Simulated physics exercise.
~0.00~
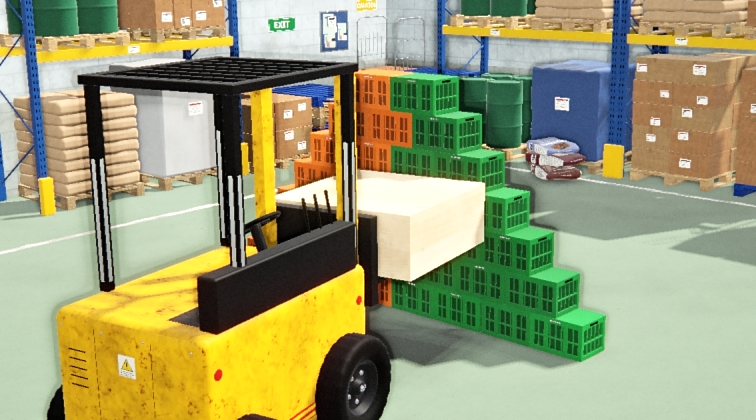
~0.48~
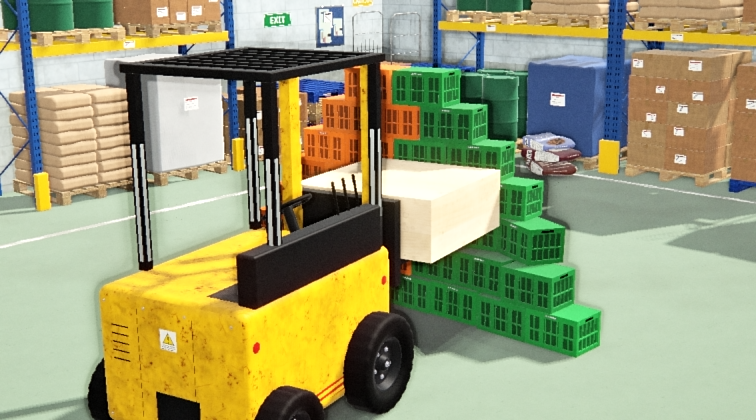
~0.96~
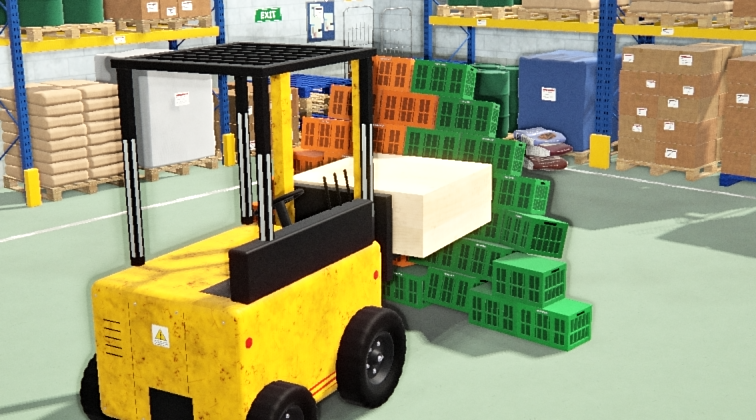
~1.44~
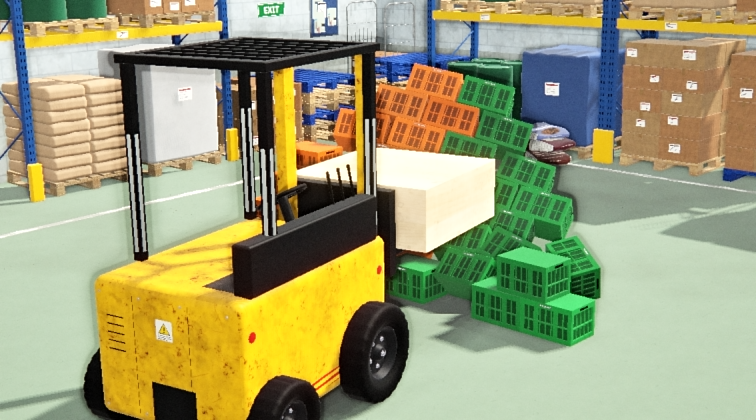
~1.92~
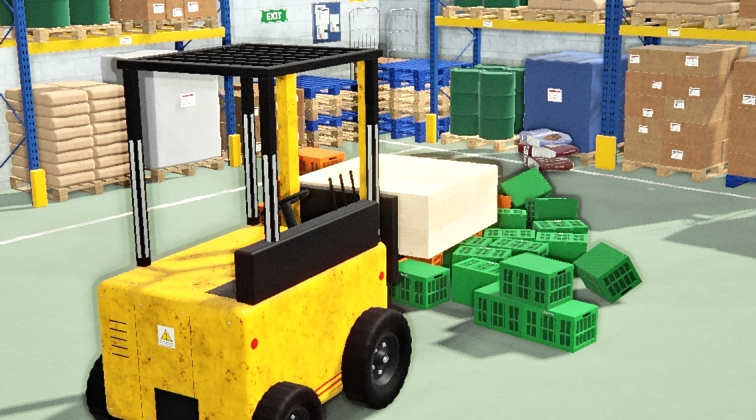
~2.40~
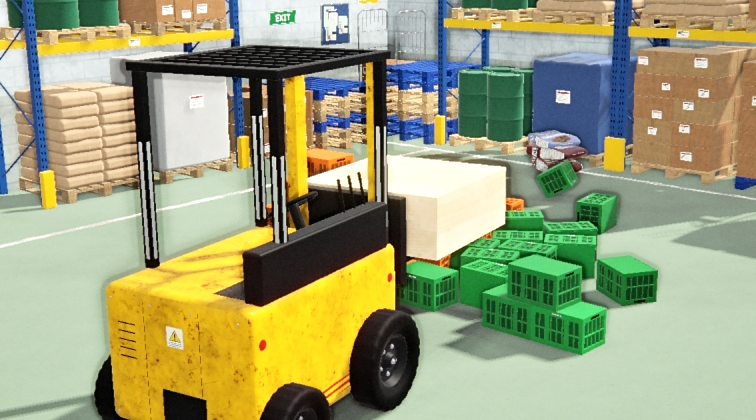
Yellow forklift pushing a pale boxed load into a stepped wall of green and orange crates, toppling it into a scattered heap.
